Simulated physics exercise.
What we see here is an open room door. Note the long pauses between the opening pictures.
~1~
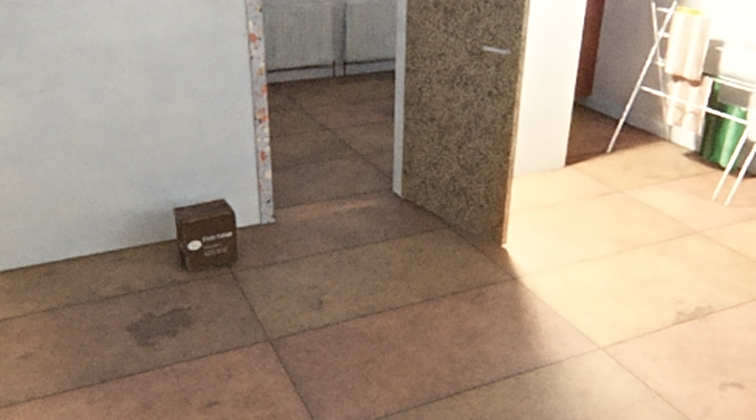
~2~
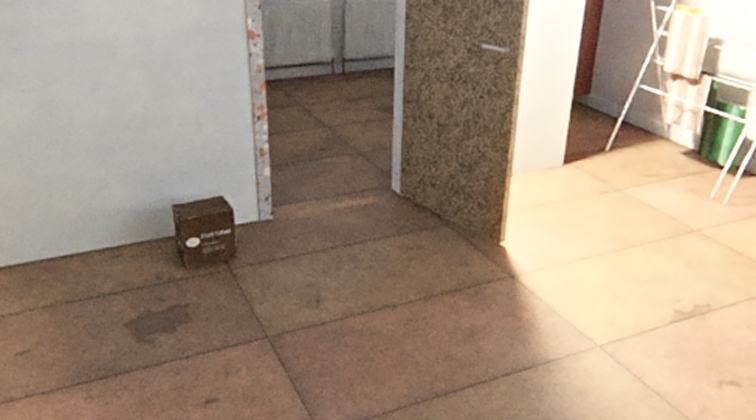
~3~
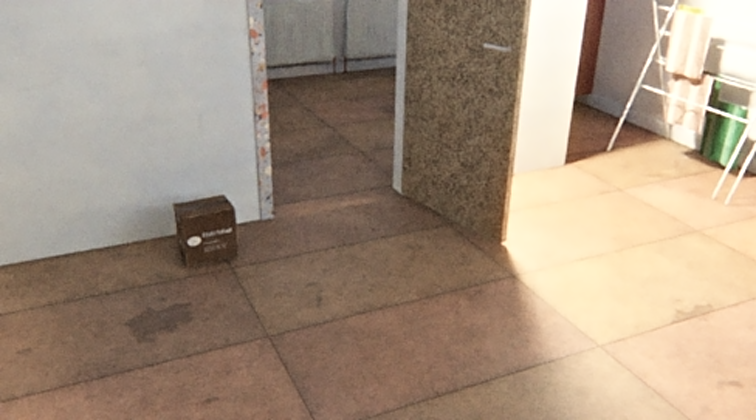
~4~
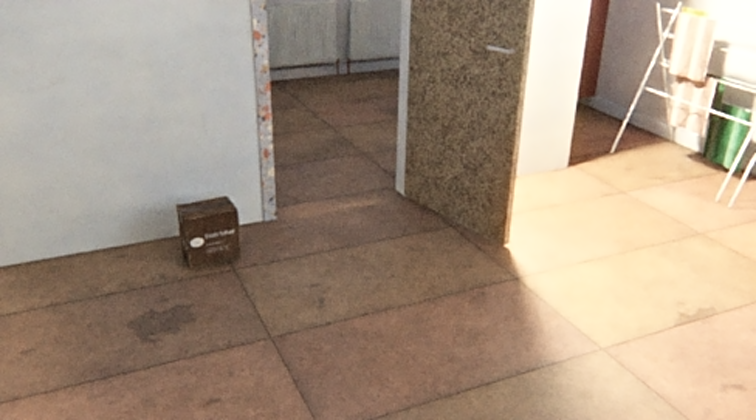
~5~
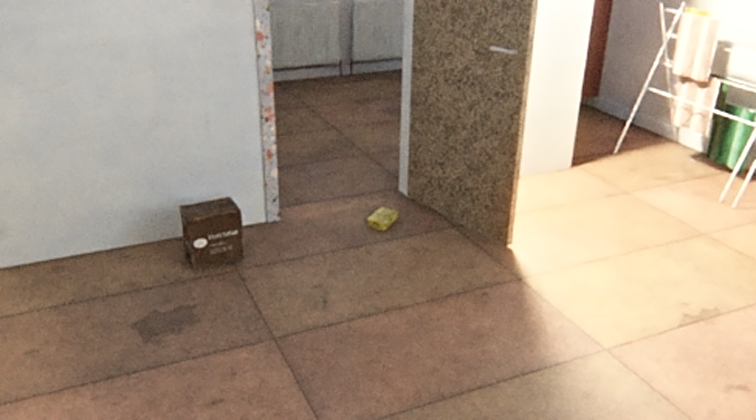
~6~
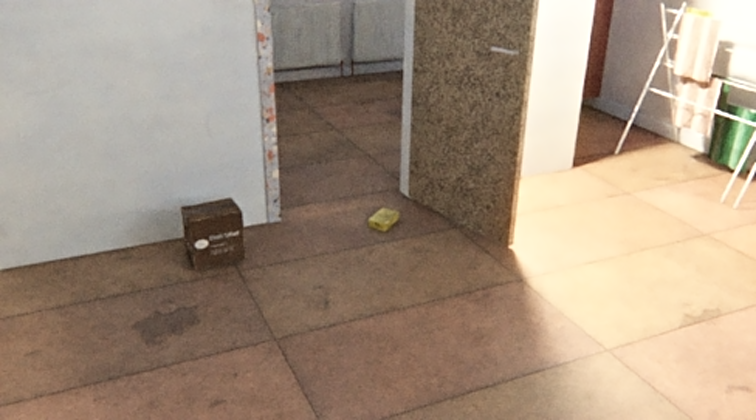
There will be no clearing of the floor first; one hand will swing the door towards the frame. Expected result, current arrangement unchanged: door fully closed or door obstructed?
Result: Door fully closed.
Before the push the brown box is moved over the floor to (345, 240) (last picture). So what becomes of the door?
It is held back then.
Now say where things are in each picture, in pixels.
Door wide open and still; brown box (207, 234), in the first picture.
Door wide open and still; brown box (205, 231), in the second picture.
Door wide open and still; brown box (206, 230), in the third picture.
Door wide open and still; brown box (209, 232), in the fourth picture.
Door wide open and still; brown box (213, 232), in the fifth picture.
Door wide open and still; yellow packet (384, 219); brown box (214, 233), in the sixth picture.
Then, 0.90 s past the last view, door 77° open.
Then, 1.50 s past the last view, door 40° open; yellow packet displaced a little near (373, 217).
Then, 1.80 s past the last view, door 21° open; yellow packet displaced about its own width near (354, 211).
Then, 2.00 s past the last view, door 7° open; yellow packet displaced well along near (346, 205).
Finally, door 0° open; moved from the start, yellow packet; brown box still in place. Final places as the last picture's camera would see them, yellow packet near (342, 200).
